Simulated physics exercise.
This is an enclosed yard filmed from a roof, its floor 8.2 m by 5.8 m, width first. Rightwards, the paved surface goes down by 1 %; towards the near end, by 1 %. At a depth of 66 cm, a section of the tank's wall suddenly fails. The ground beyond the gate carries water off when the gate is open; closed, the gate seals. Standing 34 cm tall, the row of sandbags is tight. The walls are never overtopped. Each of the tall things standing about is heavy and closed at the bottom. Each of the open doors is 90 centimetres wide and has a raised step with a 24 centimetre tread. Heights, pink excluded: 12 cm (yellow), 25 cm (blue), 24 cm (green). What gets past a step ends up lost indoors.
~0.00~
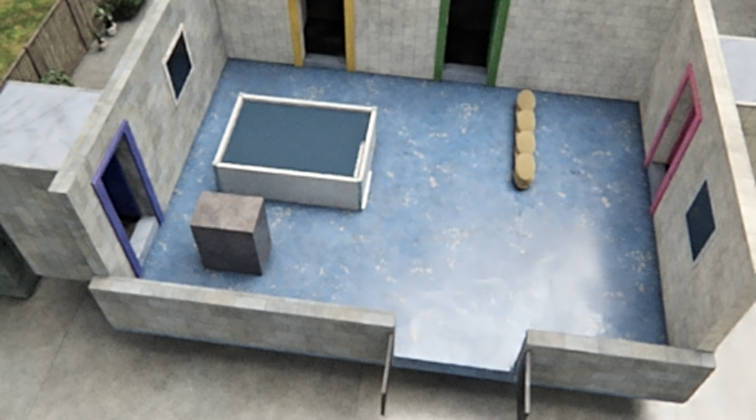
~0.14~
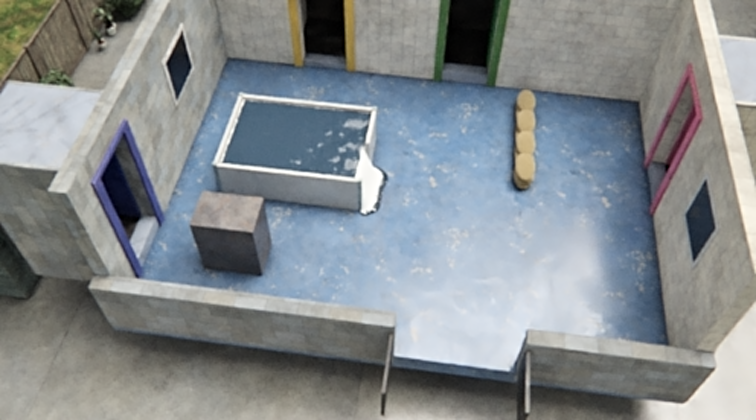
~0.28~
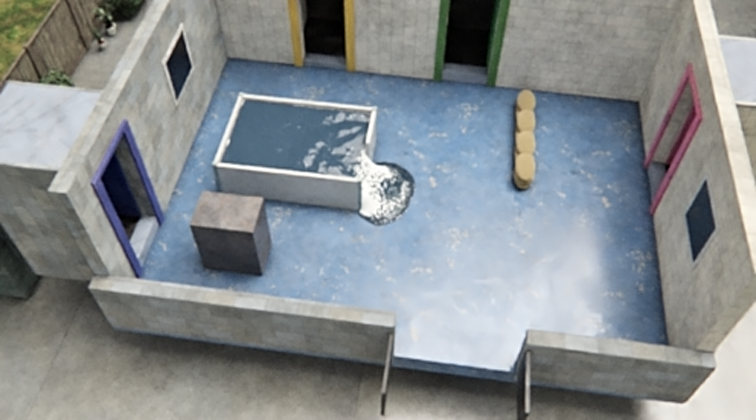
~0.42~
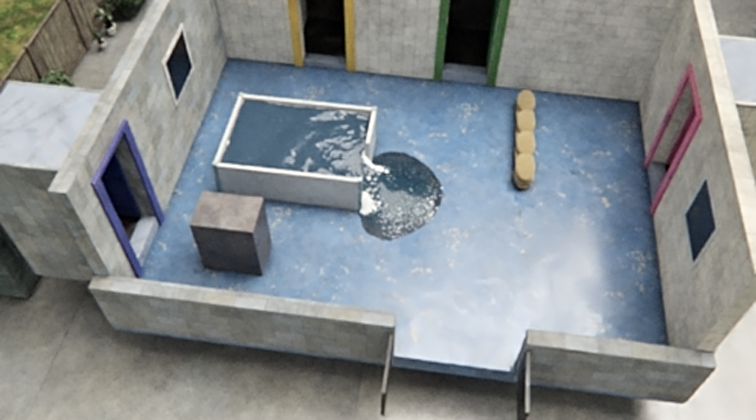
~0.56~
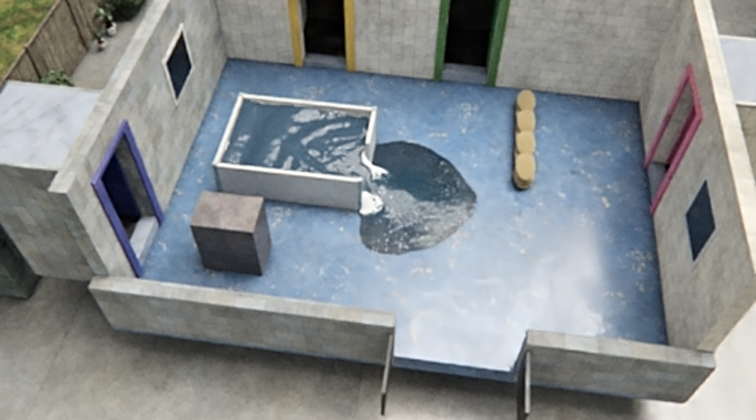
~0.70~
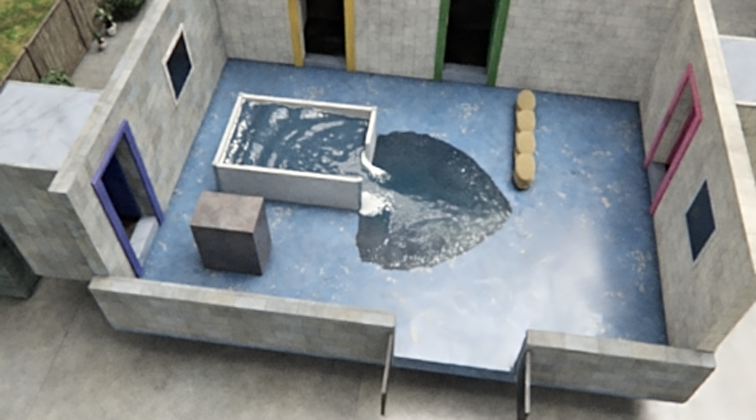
Water bursts from the right end of the tank and spreads across the blue floor.
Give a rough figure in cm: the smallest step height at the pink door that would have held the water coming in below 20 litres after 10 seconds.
7 cm.
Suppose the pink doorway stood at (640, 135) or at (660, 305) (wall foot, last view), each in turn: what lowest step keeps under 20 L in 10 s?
Roughly 7.5 and 15 cm.
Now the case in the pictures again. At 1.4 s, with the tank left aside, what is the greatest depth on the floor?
Max depth: About 36 cm.
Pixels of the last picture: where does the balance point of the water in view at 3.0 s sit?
It lies near (412, 193) in the last picture.
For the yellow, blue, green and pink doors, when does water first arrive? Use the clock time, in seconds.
Arrival: Yellow 4.5 s, blue not in the 10 s, green 2.4 s, pink 2.0 s.
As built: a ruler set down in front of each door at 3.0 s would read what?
Door by door, in centimetres - yellow 0, blue 0, green 10, pink 9.
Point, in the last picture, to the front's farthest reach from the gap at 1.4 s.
Lab note: Front tip approx. (630, 242).
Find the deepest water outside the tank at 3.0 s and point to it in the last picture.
Around (642, 373).
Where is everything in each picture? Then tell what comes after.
In the first picture, still water, 66 cm deep, in the tank at (298, 139); the pink door at (669, 149) is dry.
In the second picture, the gap is at (363, 179), the front 0.3 m out at (376, 206); the back of the tank holds 66 cm.
In the third picture, the gap is at (363, 181), the front 0.8 m out at (409, 193); the back of the tank holds 66 cm.
In the fourth picture, water pours out at (363, 182) and has run 1.3 m, to (436, 202); about 7 cm deep outside, 66 cm at the back.
In the fifth picture, the front is at (471, 206), 1.9 m from the gap at (363, 181); 3.1 m2 of floor is wet, 65 cm left at the back.
In the sixth picture, water pours out at (363, 181) and has run 2.4 m, to (503, 216); about 4 cm deep outside, 58 cm at the back; the pink door at (669, 149), 5.0 m from the gap, is still 2.7 m from the nearest water.
After 1.4 s water covers 25 % of the floor, deepest (36 cm) near (374, 195); it has not reached the pink door.
After 3.0 s water covers 45 % of the floor, deepest (31 cm) near (642, 373); 9 cm at the pink door, 0 litres in over its 21 cm step.
After 10.0 s water covers 75 % of the floor, deepest (13 cm) near (658, 302); 7 cm at the pink door, 0 litres in over its 21 cm step.
At the pink door as built, the water arrived by 2.0 s and peaked near 10 cm at 2.8 s.
With a step of 5.5 cm, 38 litres would have come in within the 10 s; with 7.5 cm, 13 litres. So under 20 litres takes about 7 cm.
